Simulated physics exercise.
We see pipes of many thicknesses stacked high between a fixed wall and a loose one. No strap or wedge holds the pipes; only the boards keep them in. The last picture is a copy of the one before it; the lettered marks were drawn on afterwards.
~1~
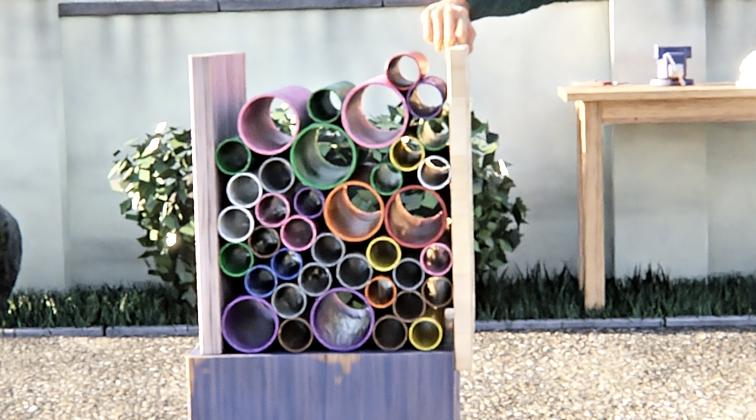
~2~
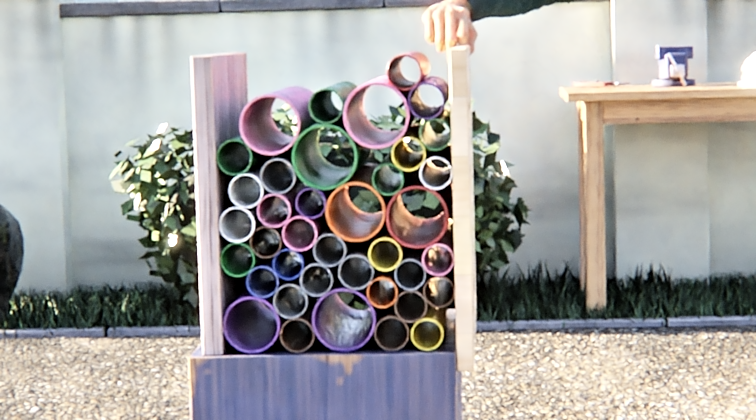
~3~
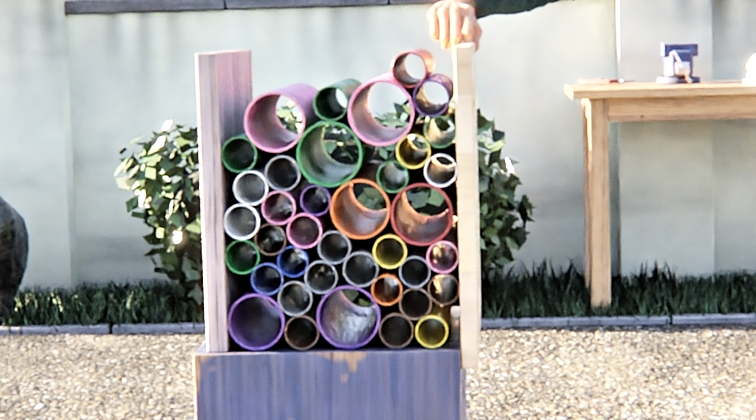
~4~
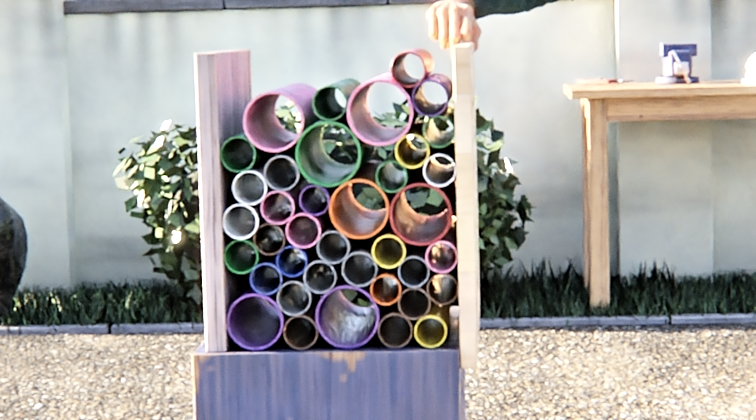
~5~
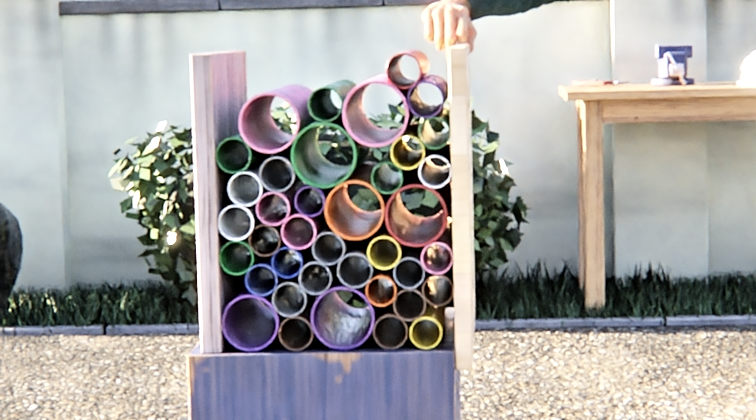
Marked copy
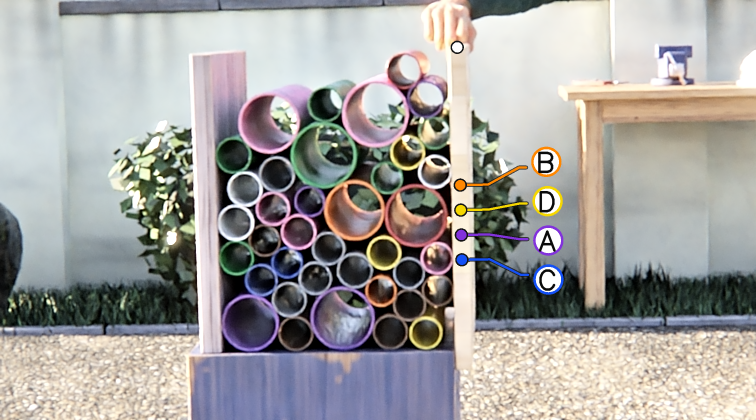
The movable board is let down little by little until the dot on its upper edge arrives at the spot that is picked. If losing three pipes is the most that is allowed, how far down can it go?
The lowest mark that will do is B.
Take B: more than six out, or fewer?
It loses fewer than six.
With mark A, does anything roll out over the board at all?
Yes.
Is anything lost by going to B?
Yes.
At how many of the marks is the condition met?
One of the four.
On the marked copy, A at (461, 235); B at (460, 185); C at (462, 260); D at (461, 210); the white dot at (457, 47).
Following B. Soon after the start, top of the board (450, 110).
Later, top of the board (452, 181).
In the end, top of the board (452, 185), three out over the board.
As for the rest, A more than three out over the board; C more than three out over the board; D more than three out over the board.
